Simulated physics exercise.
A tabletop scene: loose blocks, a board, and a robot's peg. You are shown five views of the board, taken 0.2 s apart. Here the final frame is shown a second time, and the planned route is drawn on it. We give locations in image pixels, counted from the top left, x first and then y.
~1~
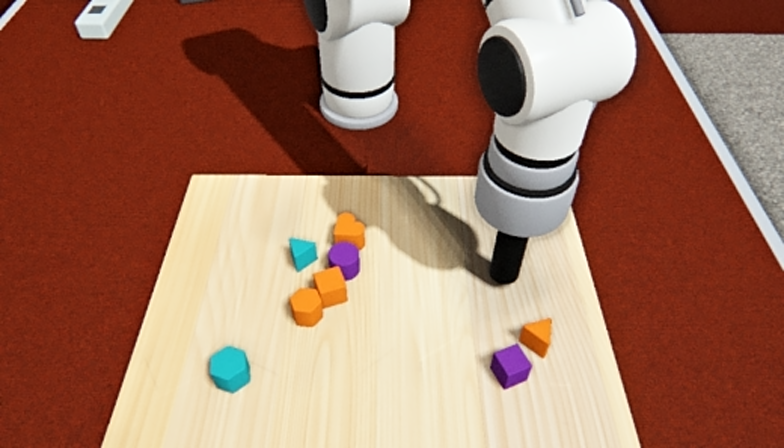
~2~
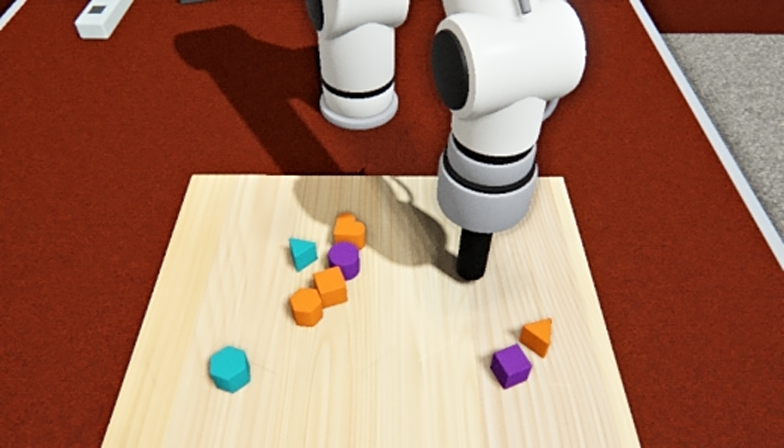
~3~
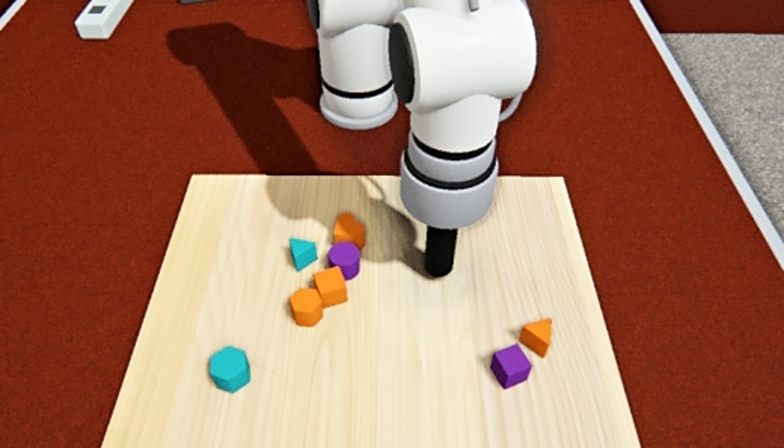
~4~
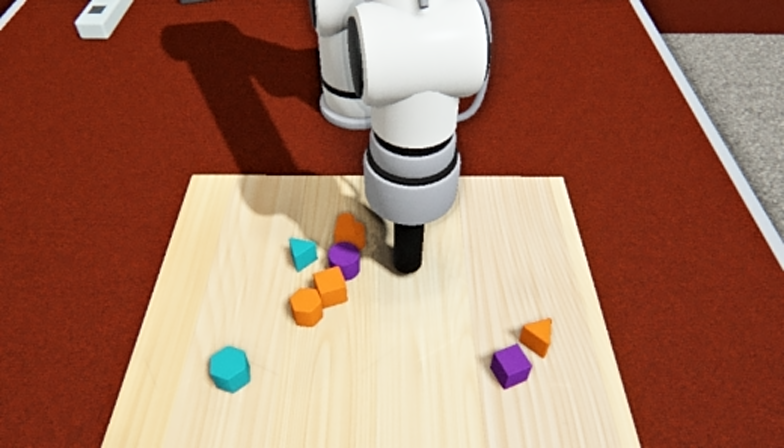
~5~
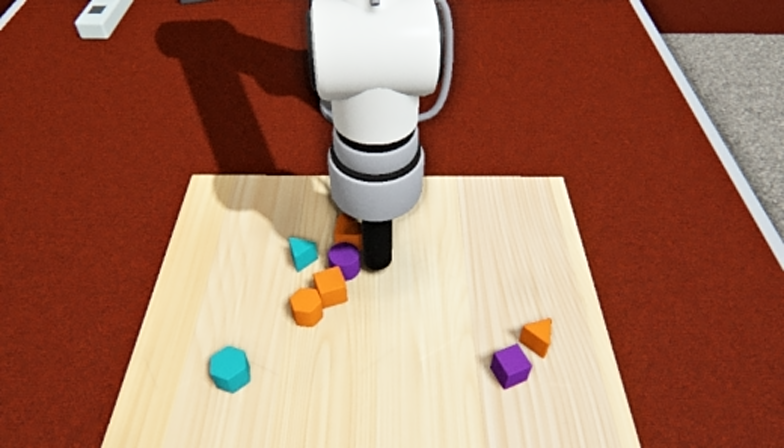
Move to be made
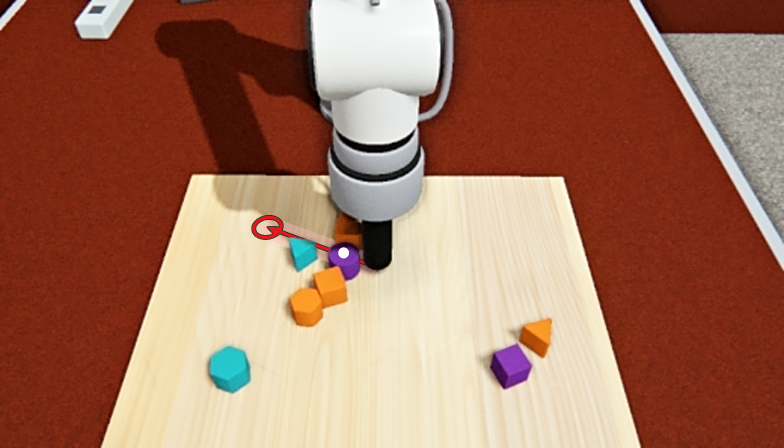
The robot arm moves its black peg left across the wooden table toward the purple circle.
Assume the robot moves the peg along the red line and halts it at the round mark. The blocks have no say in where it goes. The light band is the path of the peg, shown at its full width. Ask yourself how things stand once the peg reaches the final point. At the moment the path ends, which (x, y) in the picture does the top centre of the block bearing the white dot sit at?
By then it is at (311, 254).
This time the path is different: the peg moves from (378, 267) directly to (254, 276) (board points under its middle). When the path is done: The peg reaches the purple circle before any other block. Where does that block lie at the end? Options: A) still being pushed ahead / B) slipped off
Option A.
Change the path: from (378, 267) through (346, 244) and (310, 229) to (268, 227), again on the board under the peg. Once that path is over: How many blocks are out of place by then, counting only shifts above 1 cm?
Two blocks, no more.
Drawn move, in a line from (378, 267) to (267, 227); the dot is on the purple circle.
What follows on the original path. One third of the way, peg (338, 245); turquoise triangular block (292, 244); purple circle (314, 253); orange heart-shaped block (344, 218).
Two thirds of the way, peg (301, 232); turquoise triangular block (291, 244); purple circle (311, 254); orange heart-shaped block (343, 216), turned 15° clockwise.
At the end, peg (266, 219); turquoise triangular block (291, 244); orange square block still; purple circle (311, 254); orange heart-shaped block (343, 216), turned 15° clockwise.
